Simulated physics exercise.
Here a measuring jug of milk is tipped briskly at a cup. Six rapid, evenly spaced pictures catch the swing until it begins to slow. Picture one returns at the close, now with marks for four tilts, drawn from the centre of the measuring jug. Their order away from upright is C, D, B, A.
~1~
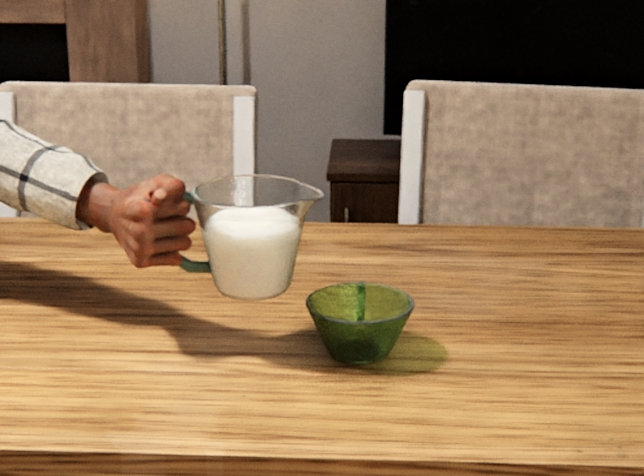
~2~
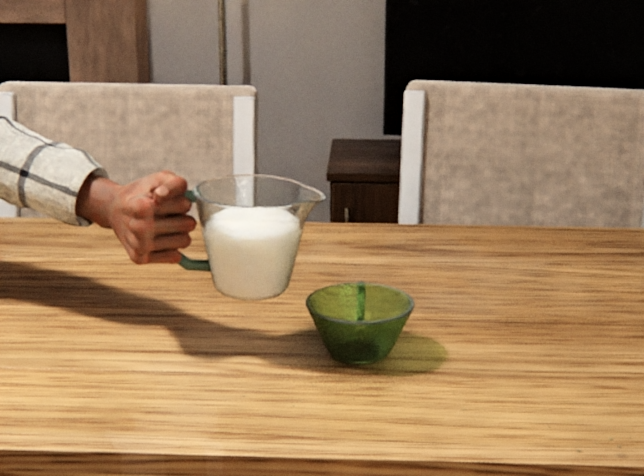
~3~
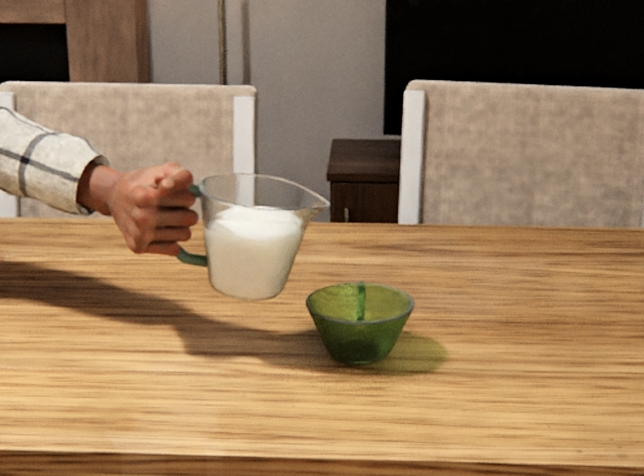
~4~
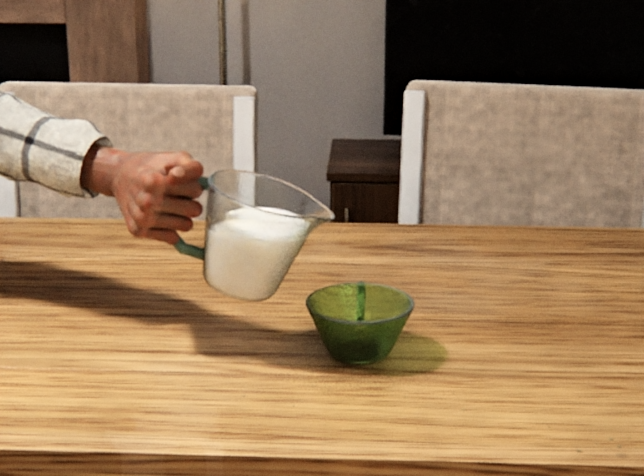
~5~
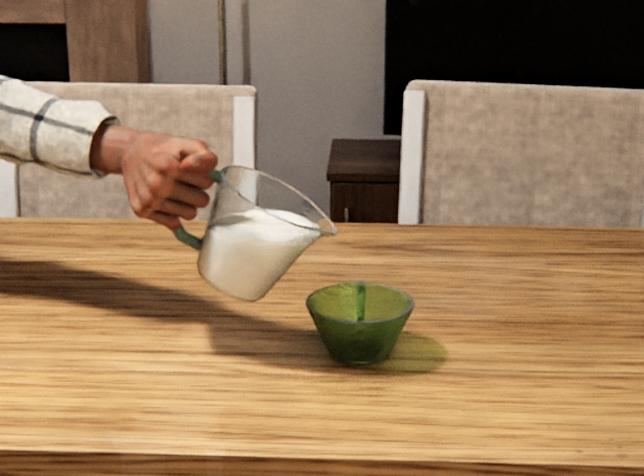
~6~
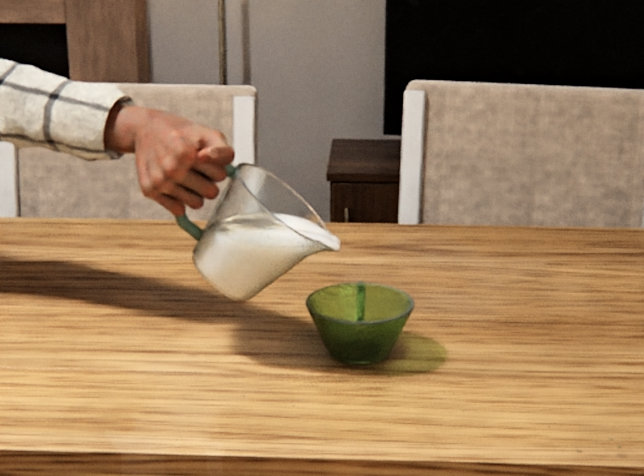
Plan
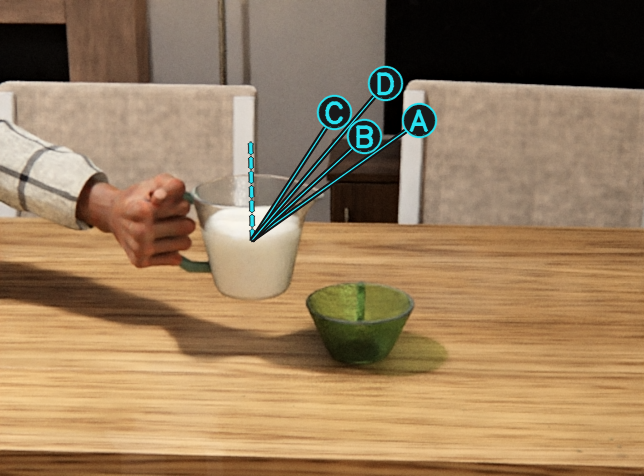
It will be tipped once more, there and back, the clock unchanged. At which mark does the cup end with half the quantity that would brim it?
Use mark A.
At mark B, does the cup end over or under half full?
Under half.
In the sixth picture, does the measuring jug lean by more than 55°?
No.
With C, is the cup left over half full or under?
Under.
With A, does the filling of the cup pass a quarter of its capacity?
Yes, it does.
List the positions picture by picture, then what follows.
Upright, lip at (322, 195); rim of the cup round (360, 301); nothing has left yet, in the first picture.
Tipped about 2°, lip at (324, 197); nothing has left yet, in the second picture.
Tipped about 8°, lip at (328, 204); nothing has left yet, in the third picture.
Tipped about 17°, lip at (333, 216); nothing has left yet, in the fourth picture.
Tipped about 28°, lip at (336, 232); nothing has left yet, in the fifth picture.
Tipped about 39°, lip at (336, 248); nothing has left yet, in the sixth picture.
In cyan, A at (406, 130); B at (352, 148); C at (325, 127); D at (374, 96).
If A is chosen, the cup ends with about 47 % of what it can hold; 4 % of the milk is spilt.
If B is chosen, the cup ends with about 32 % of what it can hold.
If C is chosen, the cup ends with about 7 % of what it can hold.
If D is chosen, the cup ends with about 16 % of what it can hold.
